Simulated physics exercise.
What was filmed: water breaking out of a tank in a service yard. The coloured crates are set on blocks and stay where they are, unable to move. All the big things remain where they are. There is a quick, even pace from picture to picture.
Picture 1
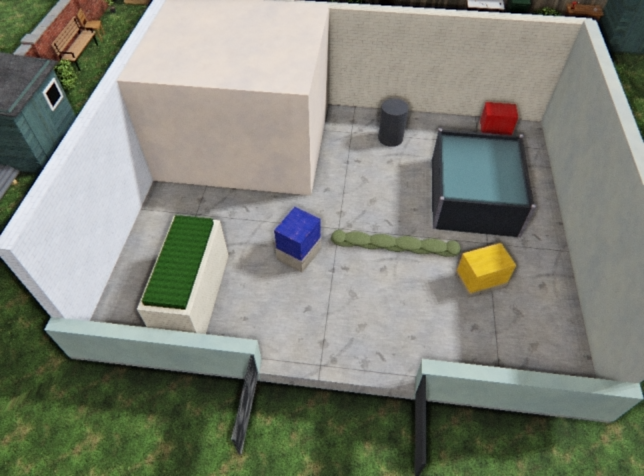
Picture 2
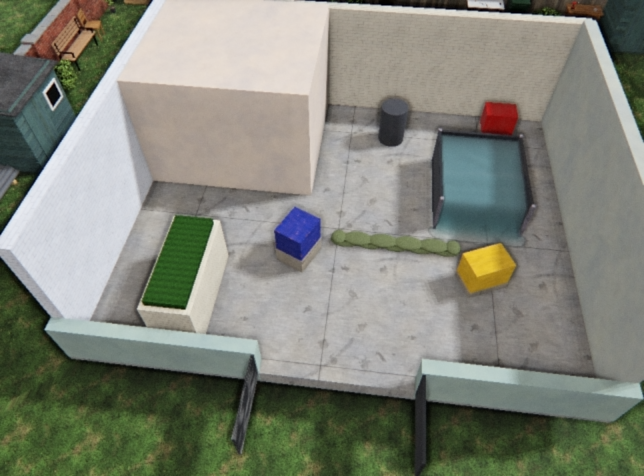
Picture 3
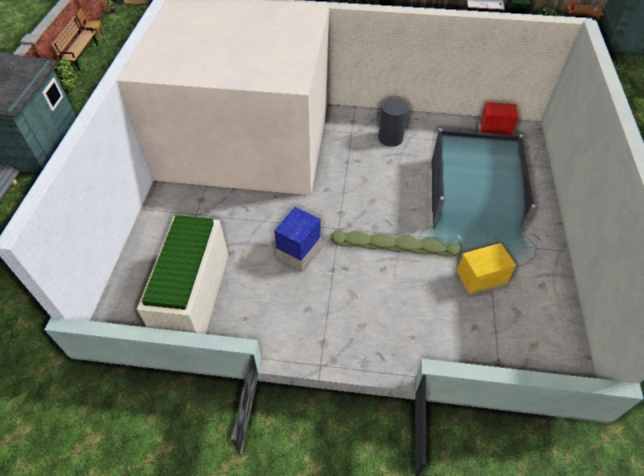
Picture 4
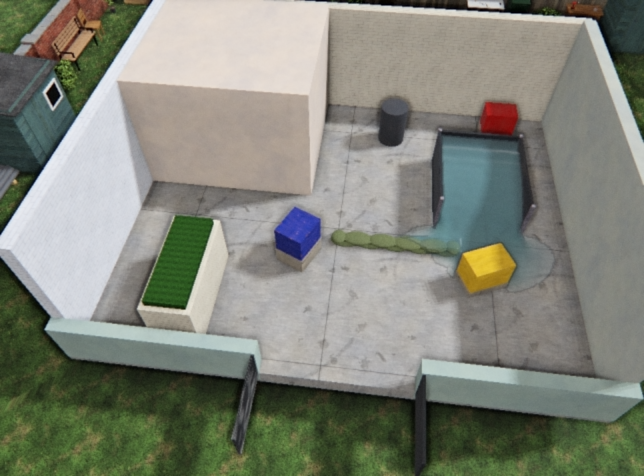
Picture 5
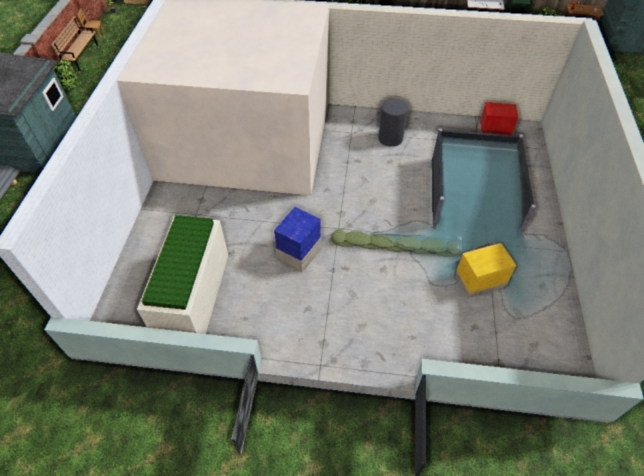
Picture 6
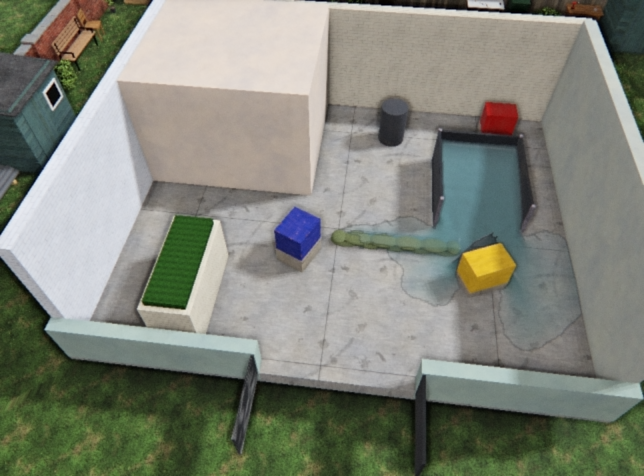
A large pale block fills the back left of a walled concrete service yard, seen from high above the open front, with grass outside. A green-topped box stands left, a blue cube in the middle, a low green row beside it, a yellow box right, and a dark cylinder and red box behind. Water pours from the dark-framed tank's near side and spreads around the yellow box, while the camera stays still.
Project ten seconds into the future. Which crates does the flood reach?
The blue crate is not reached; the red crate is not reached; the yellow crate is reached.
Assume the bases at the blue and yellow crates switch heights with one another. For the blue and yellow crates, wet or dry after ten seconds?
In that case the blue one is flooded and the yellow one is flooded.
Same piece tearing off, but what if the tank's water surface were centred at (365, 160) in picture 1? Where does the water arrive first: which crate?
I'd go with the blue crate.
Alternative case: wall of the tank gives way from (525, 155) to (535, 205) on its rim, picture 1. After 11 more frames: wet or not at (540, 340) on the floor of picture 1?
At that spot: Swamped.
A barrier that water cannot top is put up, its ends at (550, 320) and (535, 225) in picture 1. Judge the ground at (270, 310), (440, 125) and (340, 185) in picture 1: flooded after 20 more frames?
Outcome by spot, in order - watered, unwatered, watered.
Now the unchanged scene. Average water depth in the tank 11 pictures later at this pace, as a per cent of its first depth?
Around 28 percent.
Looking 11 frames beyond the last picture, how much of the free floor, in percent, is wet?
Roughly 50 percent, I'd say.
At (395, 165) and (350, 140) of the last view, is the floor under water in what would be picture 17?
First spot spared, second spot spared.
A moment on, water covers 30 % of the floor; the blue crate water round its plinth, the red crate not reached, the yellow crate water round its plinth.
Next, water covers 50 % of the floor; the blue crate water round its plinth, the red crate not reached, the yellow crate water round its plinth.
Then, water covers 65 % of the floor; the blue crate water round its plinth, the red crate water round its plinth, the yellow crate water round its plinth.
Later, water covers 80 % of the floor; the blue crate water round its plinth, the red crate water round its plinth, the yellow crate water round its plinth.
In the end, water covers 95 % of the floor; the blue crate stayed above the water, the red crate stayed above the water, the yellow crate was topped.
